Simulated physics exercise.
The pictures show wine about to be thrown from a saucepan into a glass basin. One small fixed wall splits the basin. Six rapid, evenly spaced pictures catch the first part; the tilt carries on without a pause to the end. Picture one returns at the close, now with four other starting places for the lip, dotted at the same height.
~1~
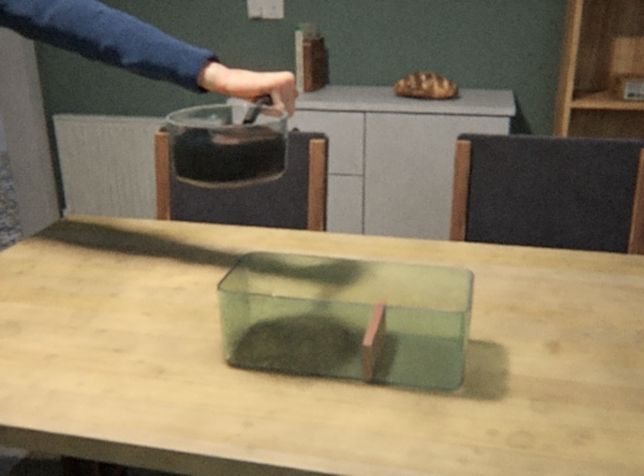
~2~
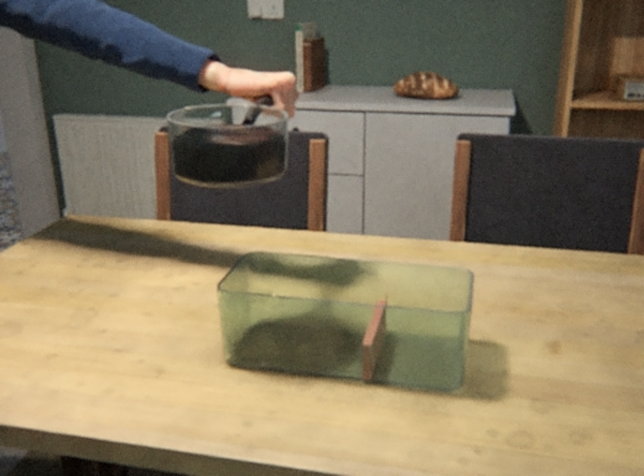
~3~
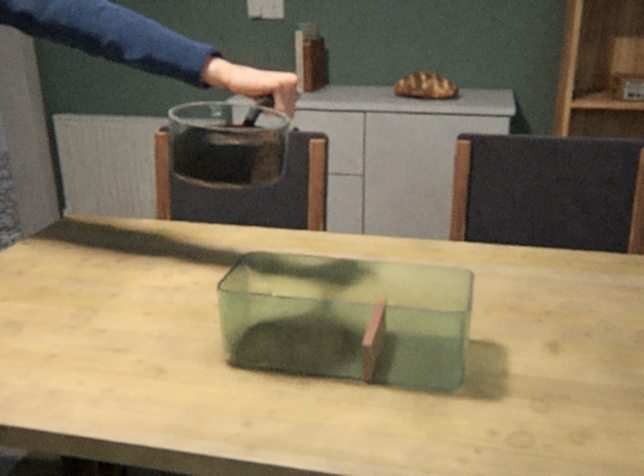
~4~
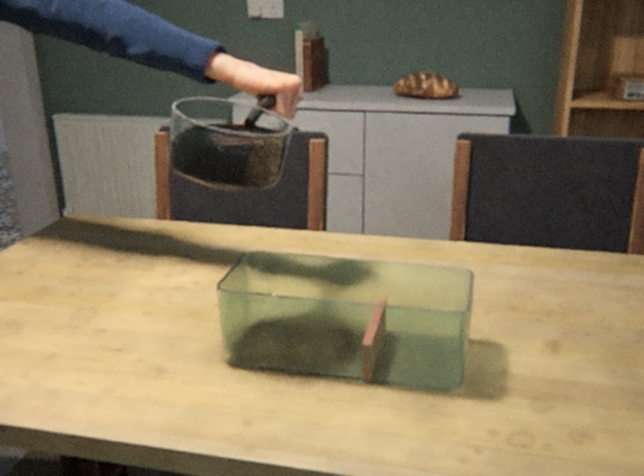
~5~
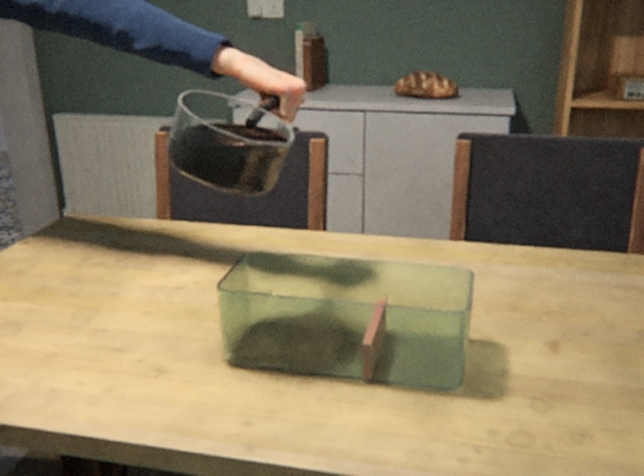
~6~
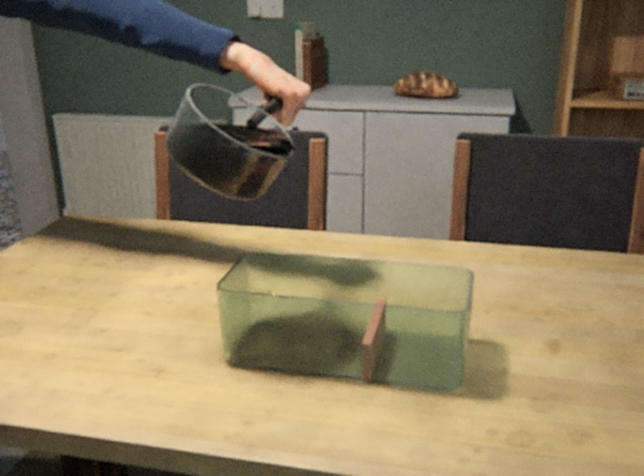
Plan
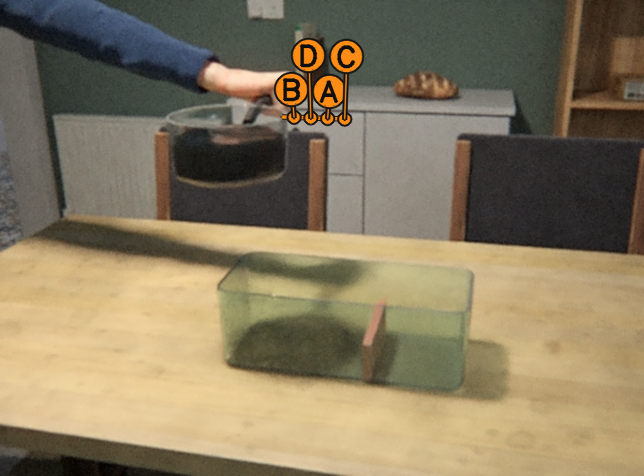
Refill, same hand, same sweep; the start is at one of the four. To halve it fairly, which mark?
Best: C.
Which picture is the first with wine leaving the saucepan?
In picture 6.
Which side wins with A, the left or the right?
More ends on the left.
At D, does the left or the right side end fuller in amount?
The left one.
On the marked copy, A at (327, 118); B at (294, 117); C at (344, 119); D at (310, 117).
Choosing A, about 67 % ends left of the wall and 30 % right of it; 3 % is lost outside.
Choosing B, about 87 % ends left of the wall and 7 % right of it; 6 % is lost outside.
Choosing C, about 50 % ends left of the wall and 48 % right of it.
Choosing D, about 79 % ends left of the wall and 12 % right of it; 9 % is lost outside.
